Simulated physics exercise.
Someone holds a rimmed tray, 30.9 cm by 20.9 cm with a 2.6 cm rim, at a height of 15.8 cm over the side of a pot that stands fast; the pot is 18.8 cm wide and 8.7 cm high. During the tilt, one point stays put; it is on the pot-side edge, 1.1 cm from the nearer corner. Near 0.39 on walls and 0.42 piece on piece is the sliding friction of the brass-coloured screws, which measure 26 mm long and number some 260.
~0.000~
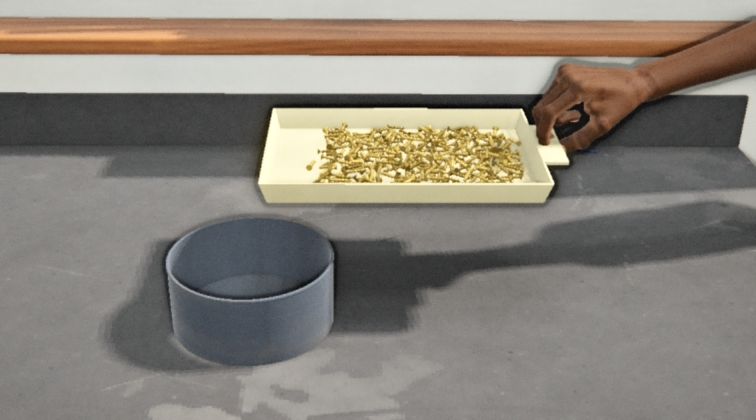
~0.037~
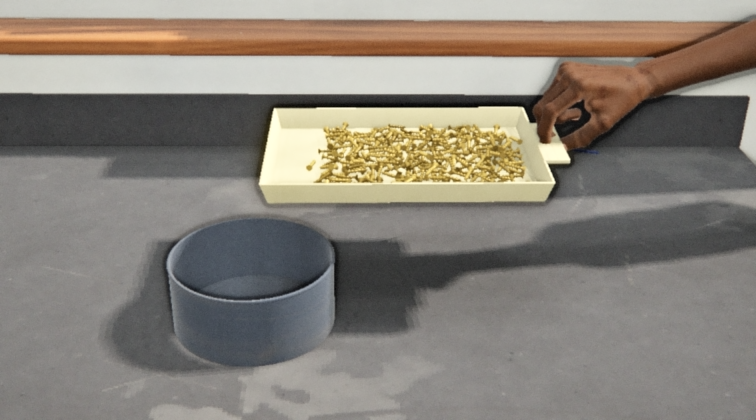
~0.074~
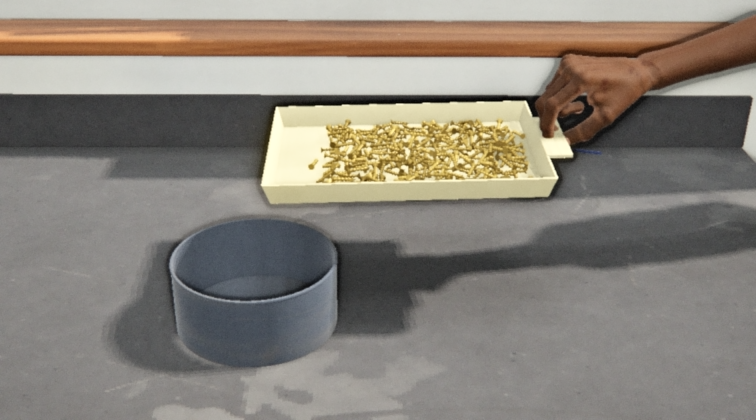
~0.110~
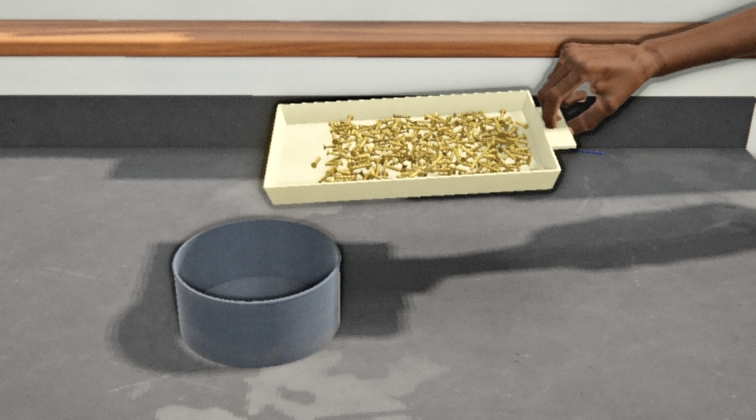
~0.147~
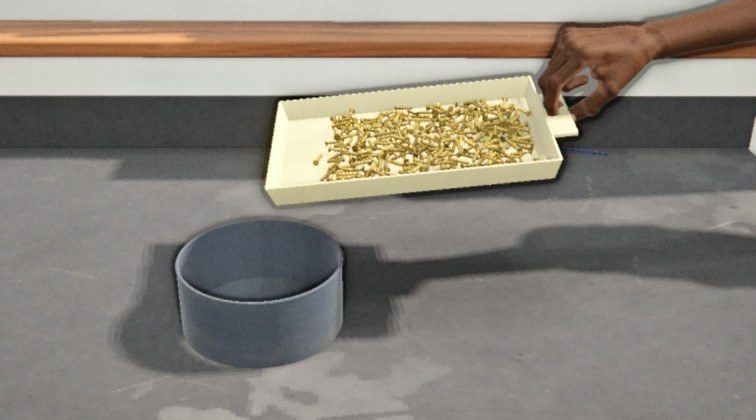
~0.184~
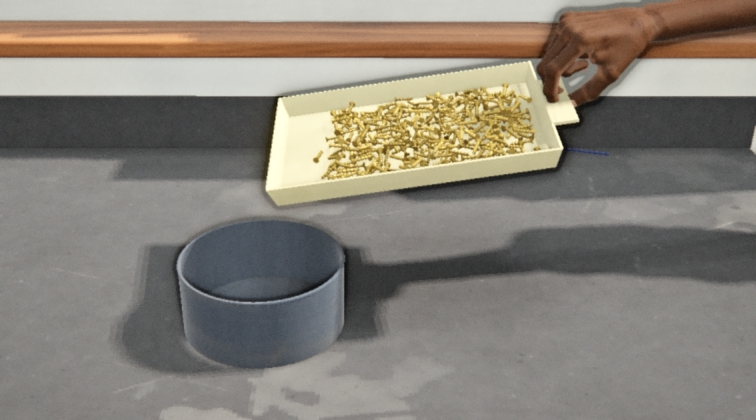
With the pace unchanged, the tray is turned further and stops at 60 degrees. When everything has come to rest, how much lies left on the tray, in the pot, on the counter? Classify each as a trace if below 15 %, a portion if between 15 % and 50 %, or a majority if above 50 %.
Tray: A portion. Pot: A majority. Counter: A trace.
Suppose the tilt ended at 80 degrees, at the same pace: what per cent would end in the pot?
In that case some 100 per cent.
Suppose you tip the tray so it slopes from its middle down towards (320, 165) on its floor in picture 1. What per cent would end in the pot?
Something like 20 per cent of the pieces.
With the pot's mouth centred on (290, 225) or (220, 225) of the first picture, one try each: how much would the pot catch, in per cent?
Near 5 and 30 percent, one try each.
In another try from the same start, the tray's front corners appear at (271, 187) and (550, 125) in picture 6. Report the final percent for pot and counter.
Pot 65; counter 5.
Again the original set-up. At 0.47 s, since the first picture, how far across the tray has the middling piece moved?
By then it sits near 2 cm from where it began.
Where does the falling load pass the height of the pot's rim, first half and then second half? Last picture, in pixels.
At roughly (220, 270) first, later on at (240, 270).
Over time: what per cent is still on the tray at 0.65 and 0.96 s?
In turn: 100, 50.
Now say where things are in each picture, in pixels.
Tray tilt 0 degrees, front corners at (266, 181) and (546, 181); middle of the pieces at (422, 160); pot at (251, 256), in the first picture.
Tray tilt 0 degrees, front corners at (267, 181) and (547, 180); middle of the pieces at (423, 159), in the second picture.
Tray tilt 2 degrees, front corners at (269, 182) and (549, 175); middle of the pieces at (426, 156), in the third picture.
Tray tilt 4 degrees, front corners at (272, 183) and (552, 167), lowest corner left front; middle of the pieces at (429, 150), in the fourth picture.
Tray tilt 8 degrees, front corners at (273, 185) and (554, 157), lowest corner left front; middle of the pieces at (431, 143), in the fifth picture.
Tray tilt 11 degrees, front corners at (273, 186) and (554, 146), lowest corner left front; middle of the pieces at (431, 135); pot at (261, 258). The tray's pace is about 85 degrees a second, in the sixth picture.
Then, at 0.47 s, tilt 36 degrees; the tray holds 100 %, the pot 0 %.
Then, at 0.65 s, tilt 51 degrees; the tray holds 100 %, the pot 0 %.
After 0.96 s, tilt 60 degrees; the tray holds 50 %, the pot 30 %.
At rest (2.1 s), tray 30 %, pot 70 %, counter 0 %.
